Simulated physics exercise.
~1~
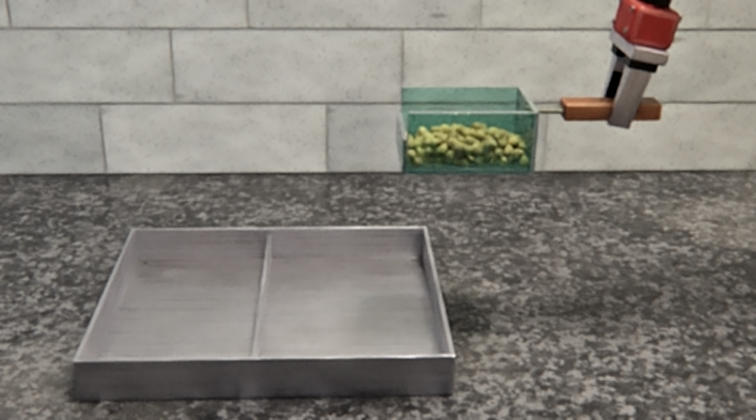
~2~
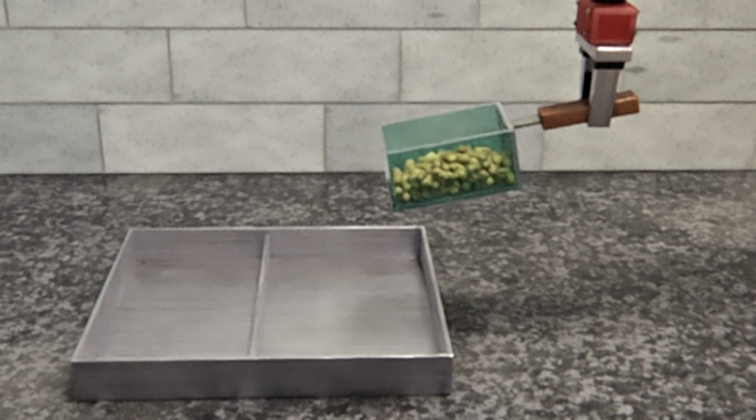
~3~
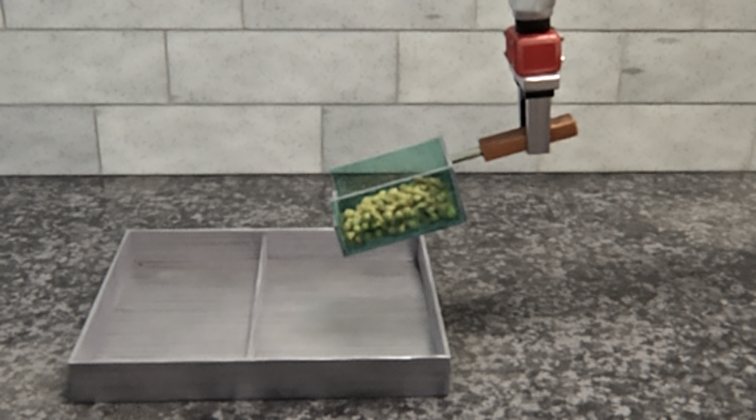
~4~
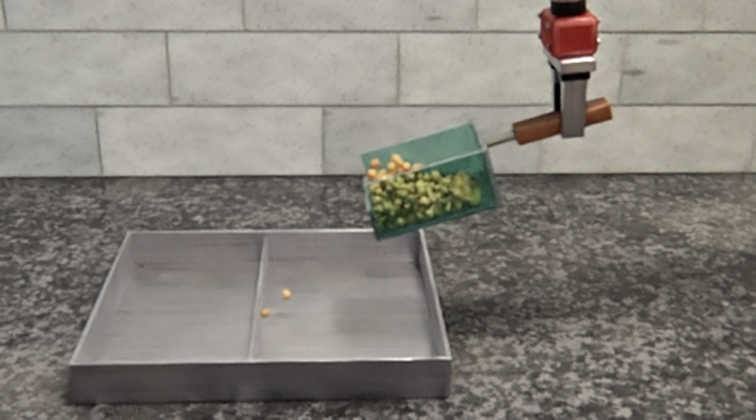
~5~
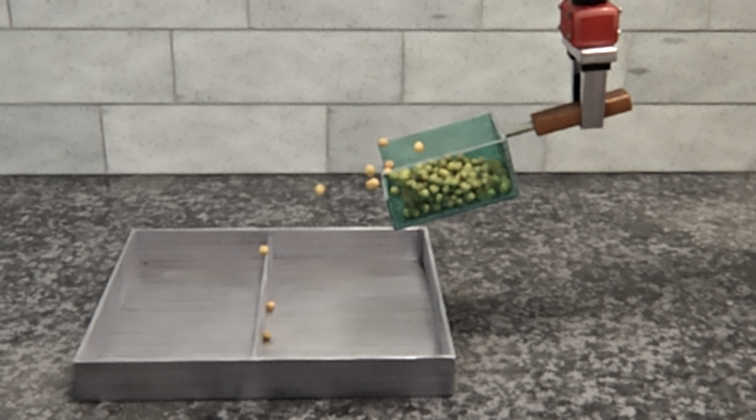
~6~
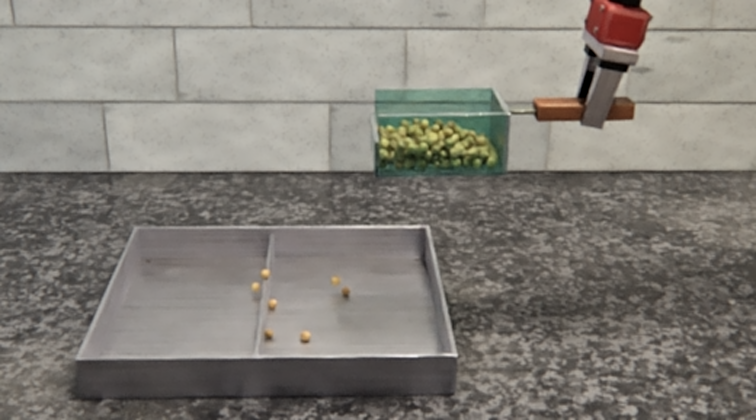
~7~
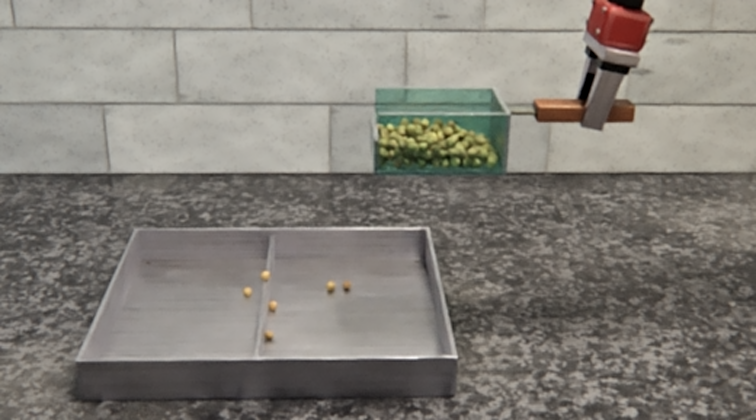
A robot arm lowered a clear greenish box of dried chickpeas toward a divided metal tray, tipping it gently so a few spilled out, then drew it back up and level, leaving the box still nearly full and a handful scattered near the divider.
